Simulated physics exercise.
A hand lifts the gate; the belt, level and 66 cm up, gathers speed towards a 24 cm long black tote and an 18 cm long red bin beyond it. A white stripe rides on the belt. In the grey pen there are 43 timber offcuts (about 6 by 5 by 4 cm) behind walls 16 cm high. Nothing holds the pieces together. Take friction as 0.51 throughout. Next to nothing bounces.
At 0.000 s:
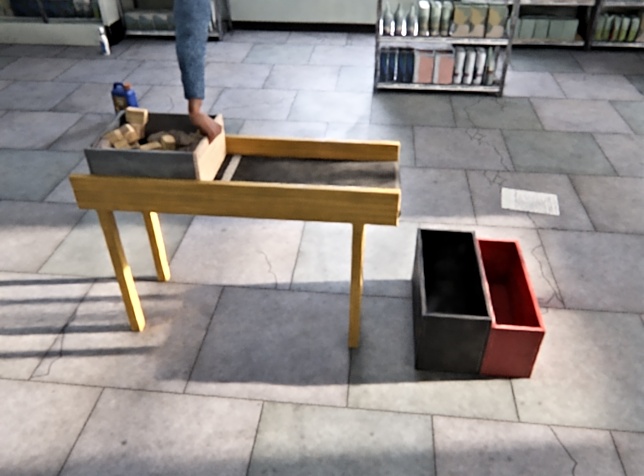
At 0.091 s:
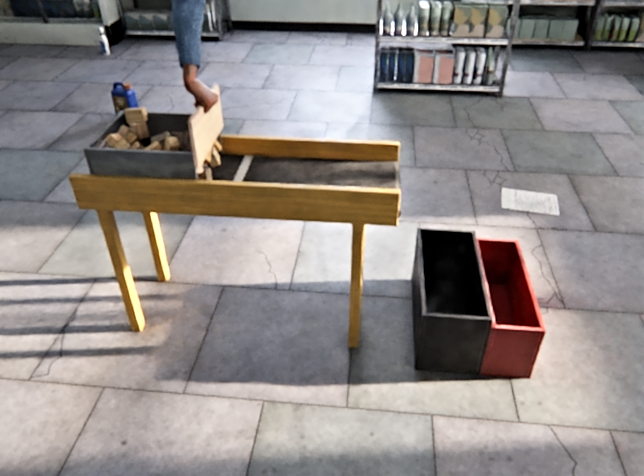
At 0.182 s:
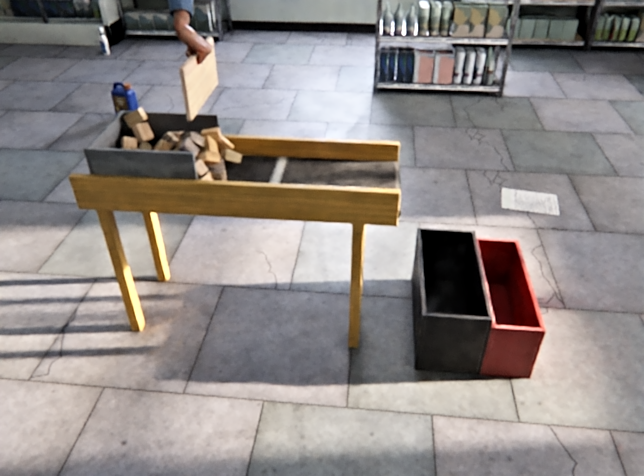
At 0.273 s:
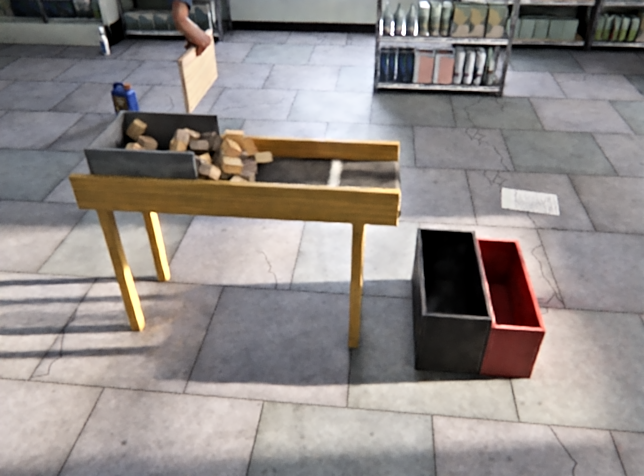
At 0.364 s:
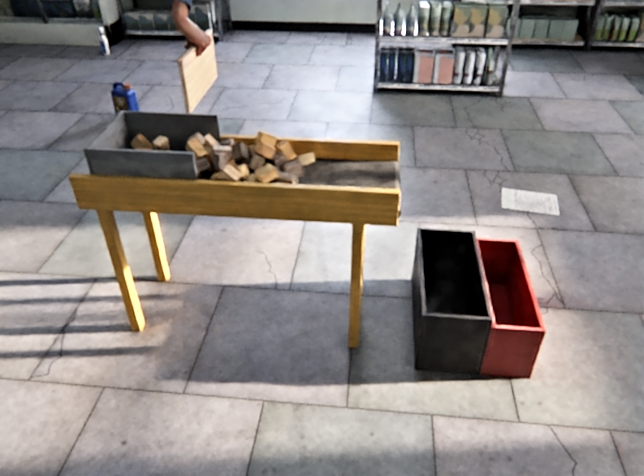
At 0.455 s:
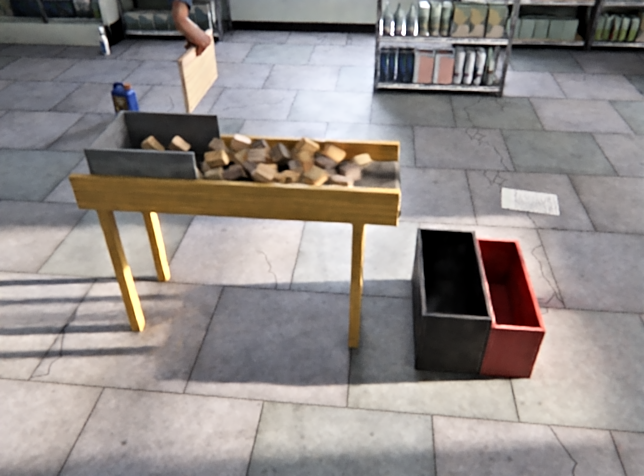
In the video, a hand lifts a wooden gate from a grey pen of timber offcuts on a wooden-framed belt, and the blocks ride out rightward, spreading along the belt, while a black tote and red bin stand on the floor.
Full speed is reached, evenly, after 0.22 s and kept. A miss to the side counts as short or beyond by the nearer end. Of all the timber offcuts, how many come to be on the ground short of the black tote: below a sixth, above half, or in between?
In the end less than a sixth of them are on the ground short of the black tote.
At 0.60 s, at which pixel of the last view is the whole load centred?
At about (347, 174).
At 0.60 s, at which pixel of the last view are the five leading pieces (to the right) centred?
Around (442, 182).
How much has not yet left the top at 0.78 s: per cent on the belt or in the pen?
Roughly 20 per cent.
After 0.60 s, 2 still in the grey pen, 31 on the belt and 10 in the air.
After 0.78 s, 8 on the belt and 35 in the air.
After 1.03 s, 21 on the ground beyond the red bin and 22 in the air.
Outcome (at 1.36 s), 1 in the red bin and 42 on the ground beyond the red bin. Asked share, 0 of 43, 0 per cent.
